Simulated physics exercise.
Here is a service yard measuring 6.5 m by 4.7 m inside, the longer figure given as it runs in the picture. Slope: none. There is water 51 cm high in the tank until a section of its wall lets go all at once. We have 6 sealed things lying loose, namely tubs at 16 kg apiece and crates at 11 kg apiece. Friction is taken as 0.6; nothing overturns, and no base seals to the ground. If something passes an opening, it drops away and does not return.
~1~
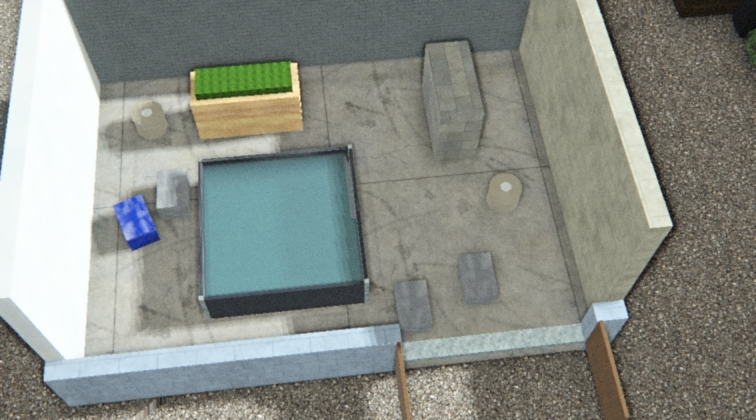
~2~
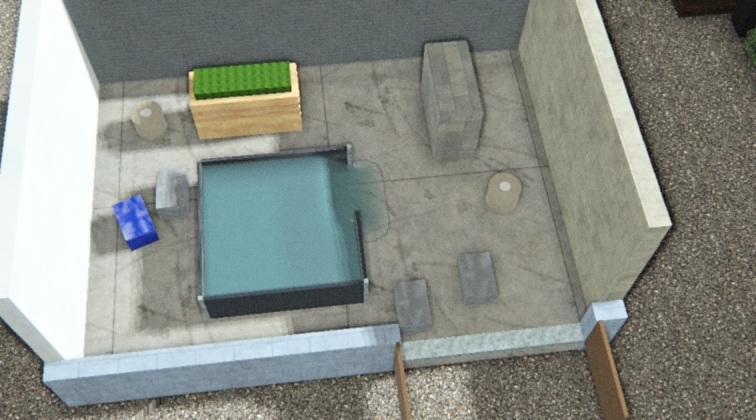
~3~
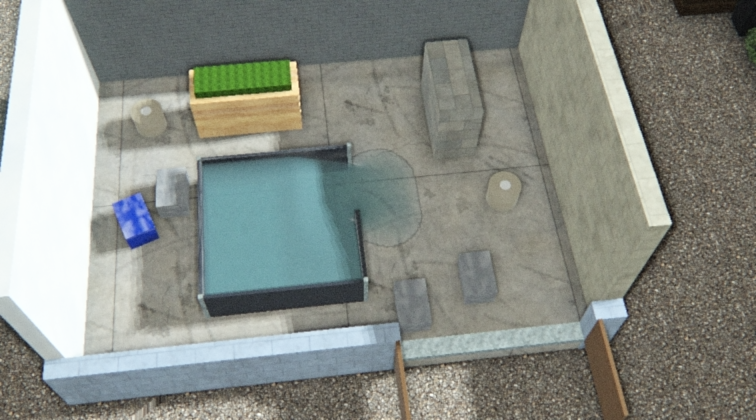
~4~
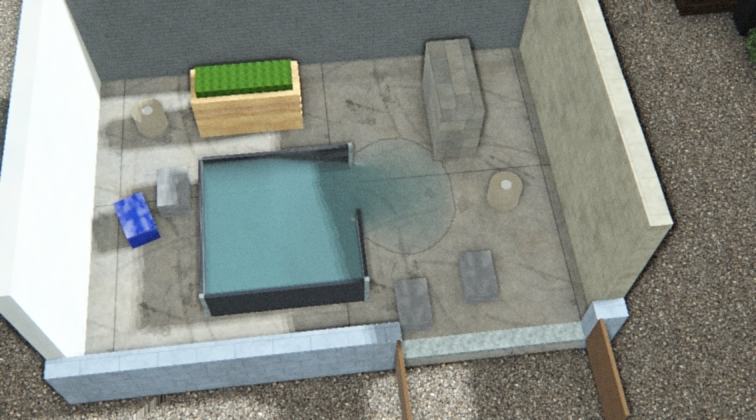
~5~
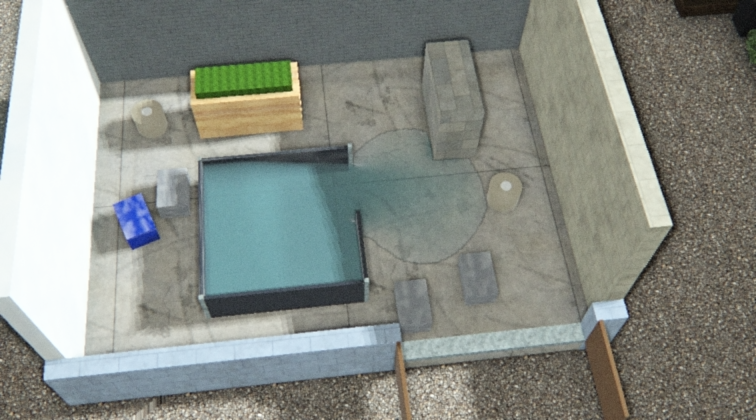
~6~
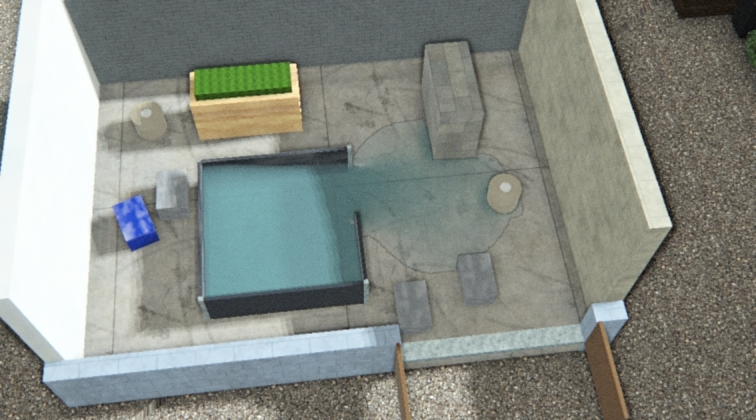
At the start, a square, dark-walled tank of teal water stands in a walled yard among gray blocks, a blue crate, two round tubs and a grass-topped planter. Then water pours through a gap in its right wall, spreading rightward across the floor in a widening, thinning fan around the right-hand tub, while the objects barely move.
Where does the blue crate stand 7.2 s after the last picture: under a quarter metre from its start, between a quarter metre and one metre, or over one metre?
Under a quarter metre.
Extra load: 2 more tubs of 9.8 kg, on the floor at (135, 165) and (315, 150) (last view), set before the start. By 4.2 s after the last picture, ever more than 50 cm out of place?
So it goes behind the line, then behind the line.
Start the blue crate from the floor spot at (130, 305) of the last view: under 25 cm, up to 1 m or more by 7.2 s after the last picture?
In the end it keeps its place.
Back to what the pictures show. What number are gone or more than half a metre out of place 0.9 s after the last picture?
By then the count is 1.
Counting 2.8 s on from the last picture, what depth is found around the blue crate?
0 cm, roughly.
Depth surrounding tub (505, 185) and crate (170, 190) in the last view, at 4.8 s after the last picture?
I'd estimate 5 cm for the first and 0 cm for the second.
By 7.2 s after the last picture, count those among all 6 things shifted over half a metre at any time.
The answer here is 2.
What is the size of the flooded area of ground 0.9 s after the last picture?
Wet area: Approx. 11.5 m2.
Then, 0.9 s after the last picture the blue crate is near (133, 218), 0.0 m from its start, aground; 0 of 6 are out; 0 afloat.
Then, 2.8 s after the last picture the blue crate is near (133, 218), 0.0 m from its start, aground; 0 of 6 are out; 0 afloat.
Then, 4.8 s after the last picture the blue crate is near (133, 218), 0.0 m from its start, aground; 0 of 6 are out; 0 afloat.
Then, 7.2 s after the last picture the blue crate is near (133, 218), 0.0 m from its start, aground; 0 of 6 are out; 0 afloat.
